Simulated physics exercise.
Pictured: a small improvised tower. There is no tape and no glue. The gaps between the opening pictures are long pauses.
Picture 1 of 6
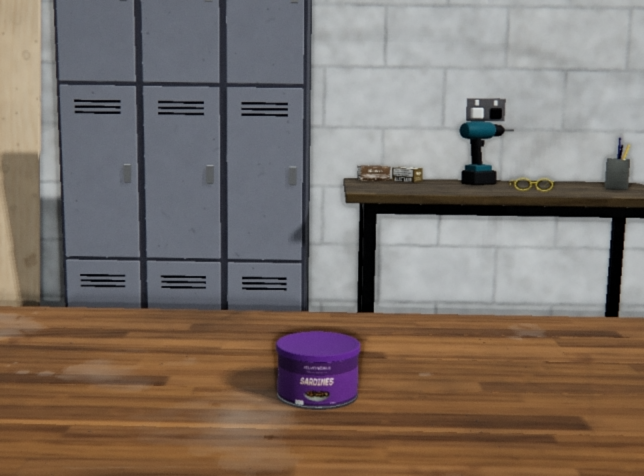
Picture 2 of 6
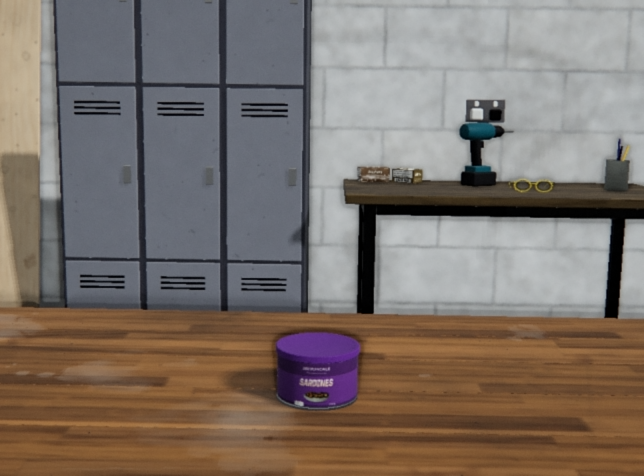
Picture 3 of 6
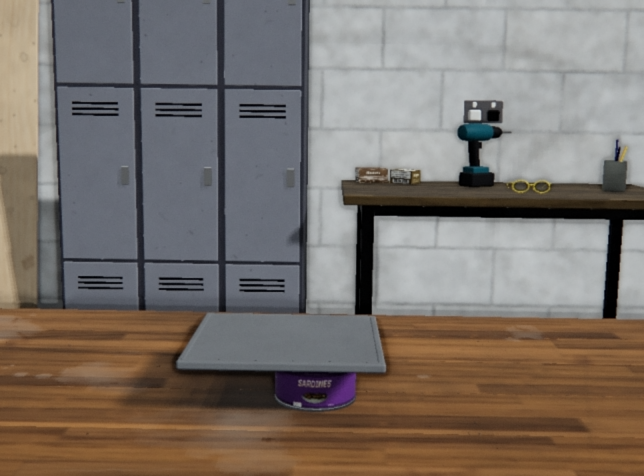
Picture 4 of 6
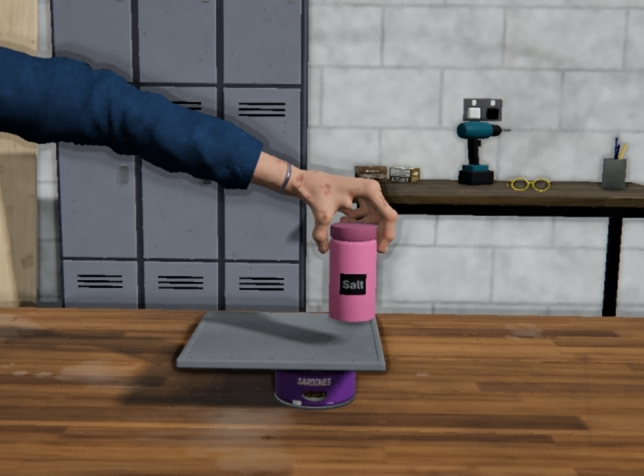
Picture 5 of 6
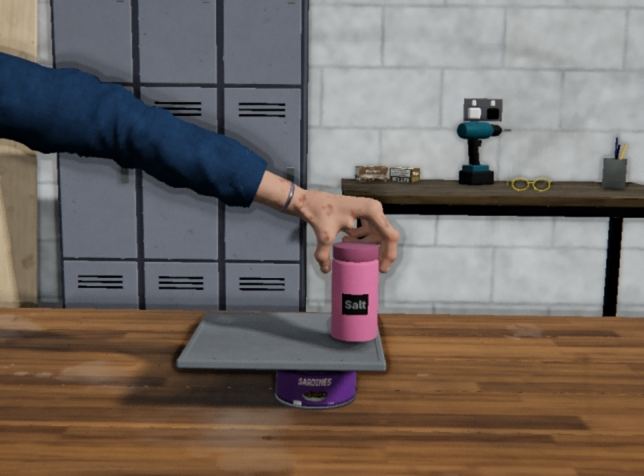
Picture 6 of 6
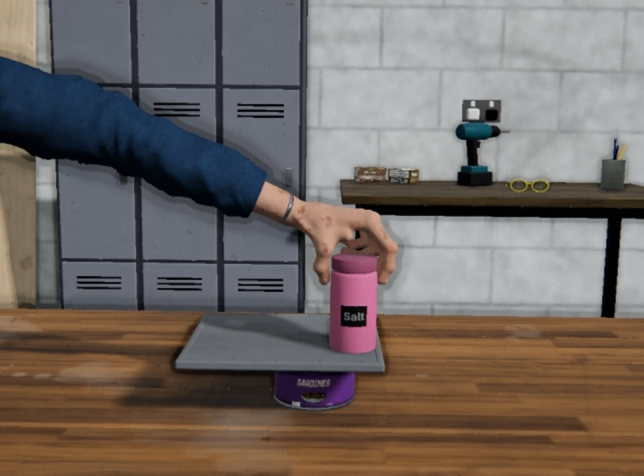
On a wooden table in front of grey lockers, a purple tin sits alone, then a flat grey lid appears on top of it. A hand reaches in from the left and lowers a pink salt jar onto the lid's right side, still holding it.
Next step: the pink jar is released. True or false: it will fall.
False.
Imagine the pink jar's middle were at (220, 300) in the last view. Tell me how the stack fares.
What happens next is that it goes down.
Then, 0.20 s later than the last frame, all is still.
Then, 0.40 s later than the last frame, pink jar resting near (353, 302).
When it is over, all 3 as before. End places, in pixels of the last picture, pink jar near (353, 302). The stack keeps its balance.
